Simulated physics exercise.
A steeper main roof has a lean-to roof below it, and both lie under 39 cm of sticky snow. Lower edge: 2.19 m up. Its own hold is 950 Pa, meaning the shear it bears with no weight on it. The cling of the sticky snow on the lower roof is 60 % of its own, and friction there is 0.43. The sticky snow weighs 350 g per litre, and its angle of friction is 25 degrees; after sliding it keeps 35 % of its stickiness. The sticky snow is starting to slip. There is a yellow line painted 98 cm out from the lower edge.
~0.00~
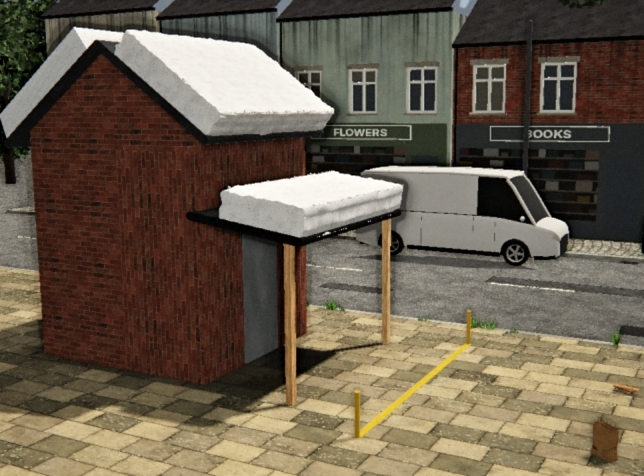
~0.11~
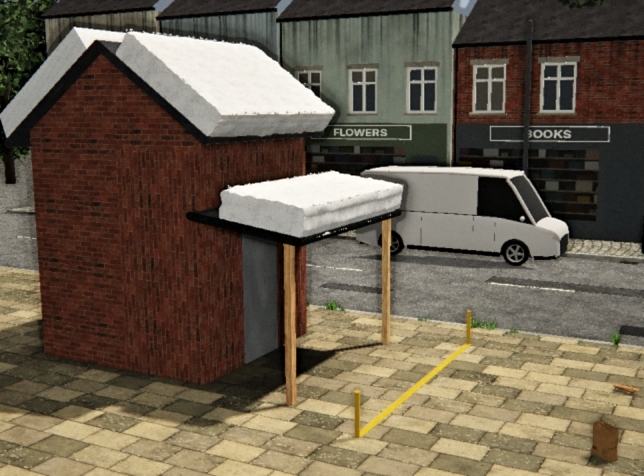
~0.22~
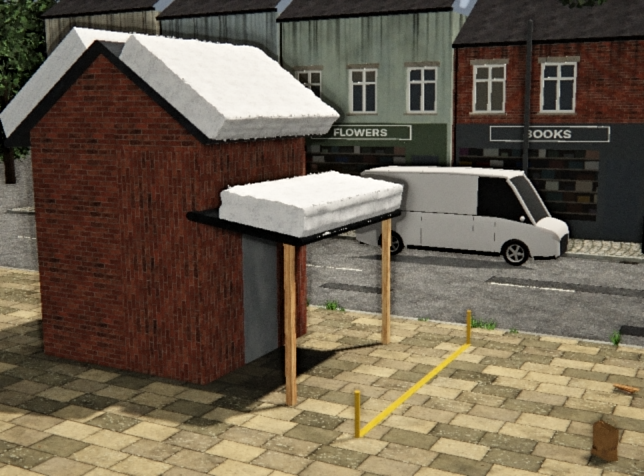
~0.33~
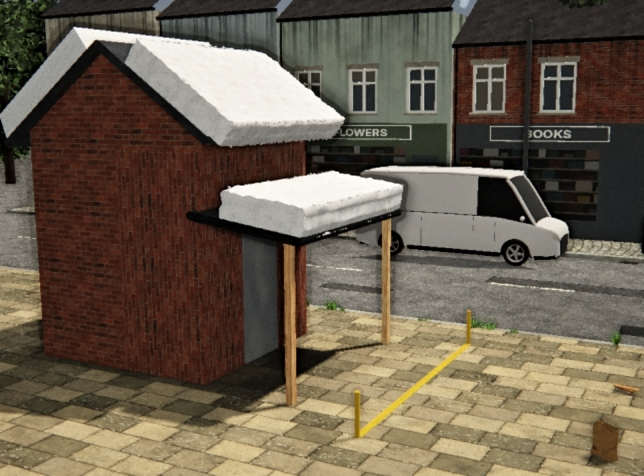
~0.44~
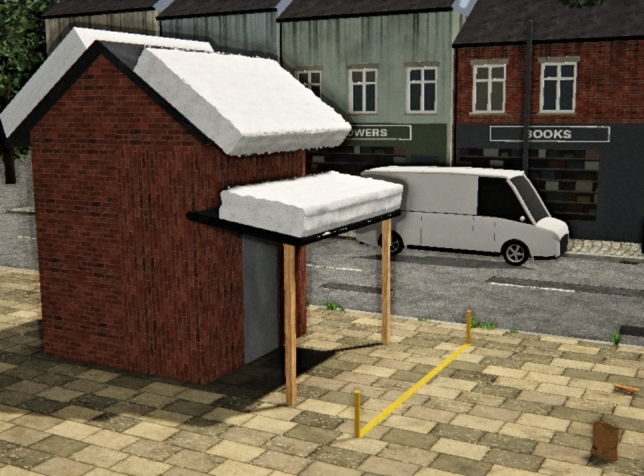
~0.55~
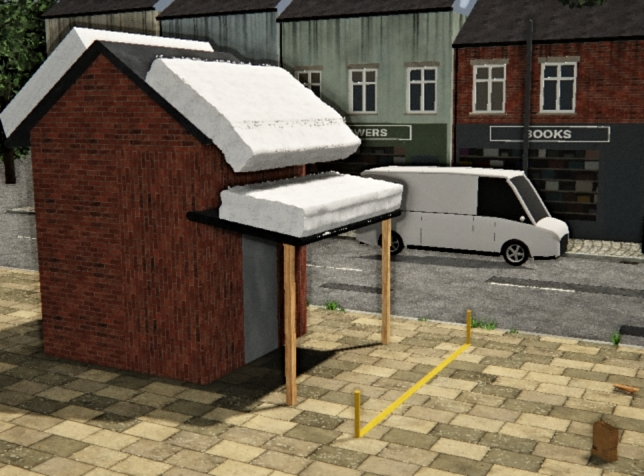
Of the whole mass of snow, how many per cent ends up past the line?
37 %.
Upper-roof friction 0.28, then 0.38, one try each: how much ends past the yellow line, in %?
One try each gives 25 % and then 20 %.
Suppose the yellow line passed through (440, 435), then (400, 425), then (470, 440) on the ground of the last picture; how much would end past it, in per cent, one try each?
One by one: 14 in a hundred, 30 in a hundred, 8 in a hundred.
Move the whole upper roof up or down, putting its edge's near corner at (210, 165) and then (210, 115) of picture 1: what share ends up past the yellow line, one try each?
The first try gives about 20 % and the second about 50 %.
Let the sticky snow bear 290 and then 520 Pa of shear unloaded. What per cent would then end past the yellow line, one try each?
Going in order, it's 50 % and then 45 %.
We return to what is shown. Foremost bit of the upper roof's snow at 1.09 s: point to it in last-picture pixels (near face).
Position: Approx. (329, 207).
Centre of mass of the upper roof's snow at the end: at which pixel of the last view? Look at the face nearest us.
That point lands roughly at (382, 383).
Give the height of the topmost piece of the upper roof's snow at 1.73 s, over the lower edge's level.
0.6 m or thereabouts.
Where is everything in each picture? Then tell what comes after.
In the first frame, leading edge of the sticky snow at (209, 107).
In the second frame, leading edge of the sticky snow at (210, 108), its middle shifted 2.5 cm, 1 % of it past the upper edge, in one piece.
In the third frame, leading edge of the sticky snow at (215, 131), its middle shifted 9.9 cm, 5 % of it past the upper edge, in one piece.
In the fourth frame, leading edge of the sticky snow at (221, 115), its middle shifted 23 cm, 12 % of it past the upper edge, in one piece.
In the fifth frame, leading edge of the sticky snow at (230, 122), its middle shifted 40 cm, 22 % of it past the upper edge, in one piece.
In the sixth frame, leading edge of the sticky snow at (242, 137), its middle shifted 64 cm, 35 % of it past the upper edge, cracking.
After 1.09 s, none is below the lower edge and 0 % is past the line.
After 1.73 s, 46 % is below the lower edge and 30 % is past the line.
After 2.36 s, 57 % is below the lower edge and 36 % is past the line.
After 3.00 s, 67 % is below the lower edge and 37 % is past the line.
After 4.30 s, at the end, 68 % is below the lower edge and 37 % is past the line.
